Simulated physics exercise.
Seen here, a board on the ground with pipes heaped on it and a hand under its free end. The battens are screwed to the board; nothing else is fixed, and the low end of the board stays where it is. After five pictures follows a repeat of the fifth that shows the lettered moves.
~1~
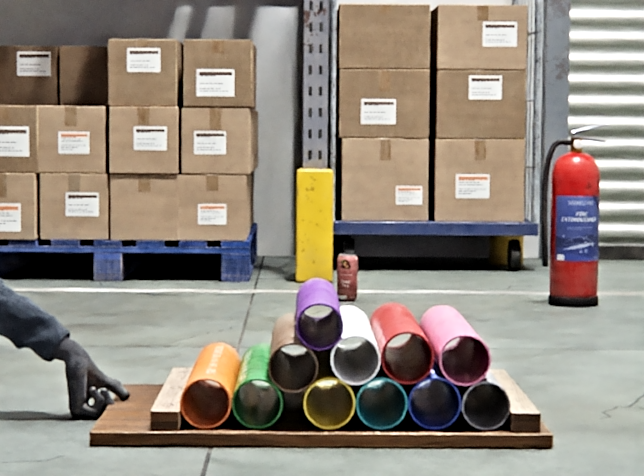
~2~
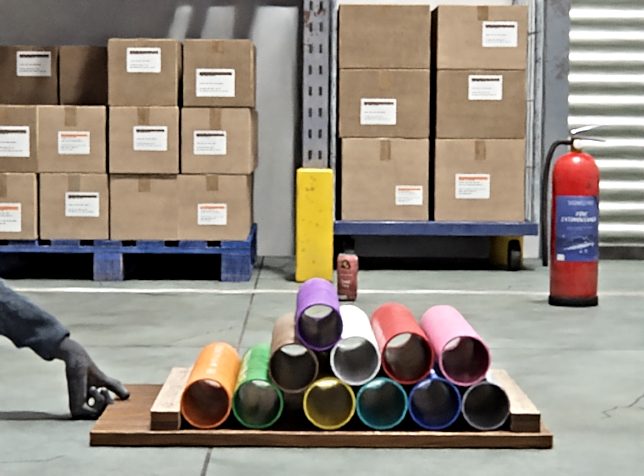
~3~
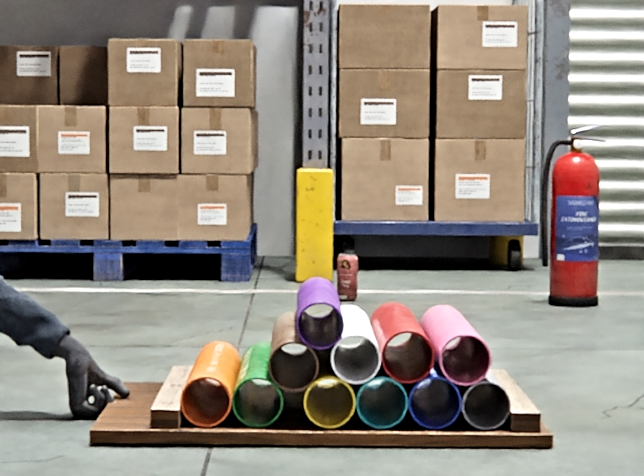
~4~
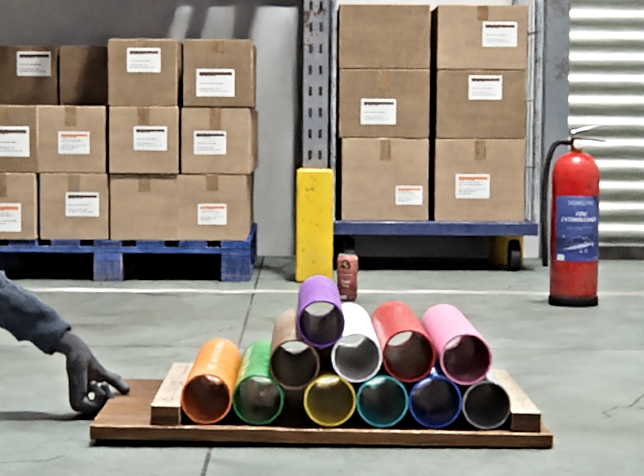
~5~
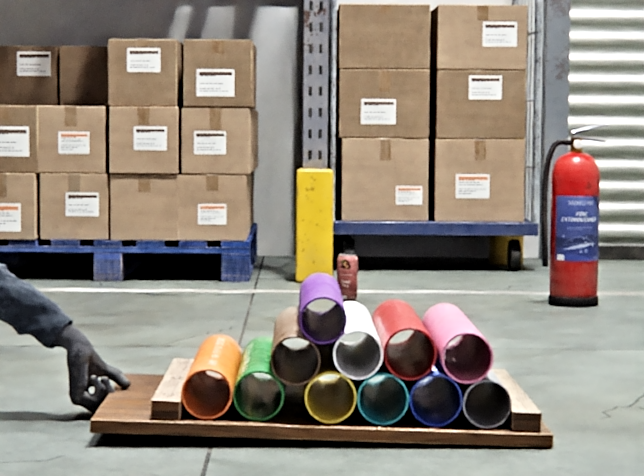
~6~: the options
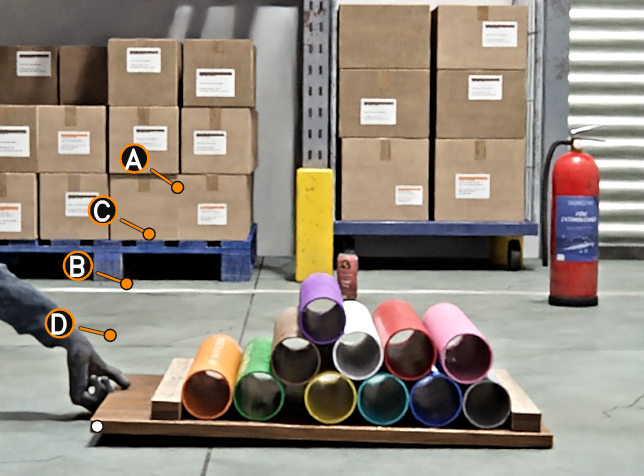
A stack of colourful pipes sat on a wooden board on a warehouse floor, and a dark hand at the left slowly raised that end of the board slightly, tilting the pipes with it.
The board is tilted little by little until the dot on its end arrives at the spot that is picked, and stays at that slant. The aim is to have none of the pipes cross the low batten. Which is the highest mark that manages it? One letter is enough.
Mark B is as high as it can go.
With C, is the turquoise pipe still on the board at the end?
Yes, with C.
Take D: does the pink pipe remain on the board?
The pink pipe: Yes.
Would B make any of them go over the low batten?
No, at B.
On the marked copy, A at (178, 187); B at (127, 284); C at (149, 234); D at (110, 336); the white dot at (97, 427).
Following B. Soon after the start, board at 14°.
Later, board at 20°.
In the end, board at 20°, none over the low batten.
As for the rest, A five over the low batten; C one over the low batten (pink); D none over the low batten.
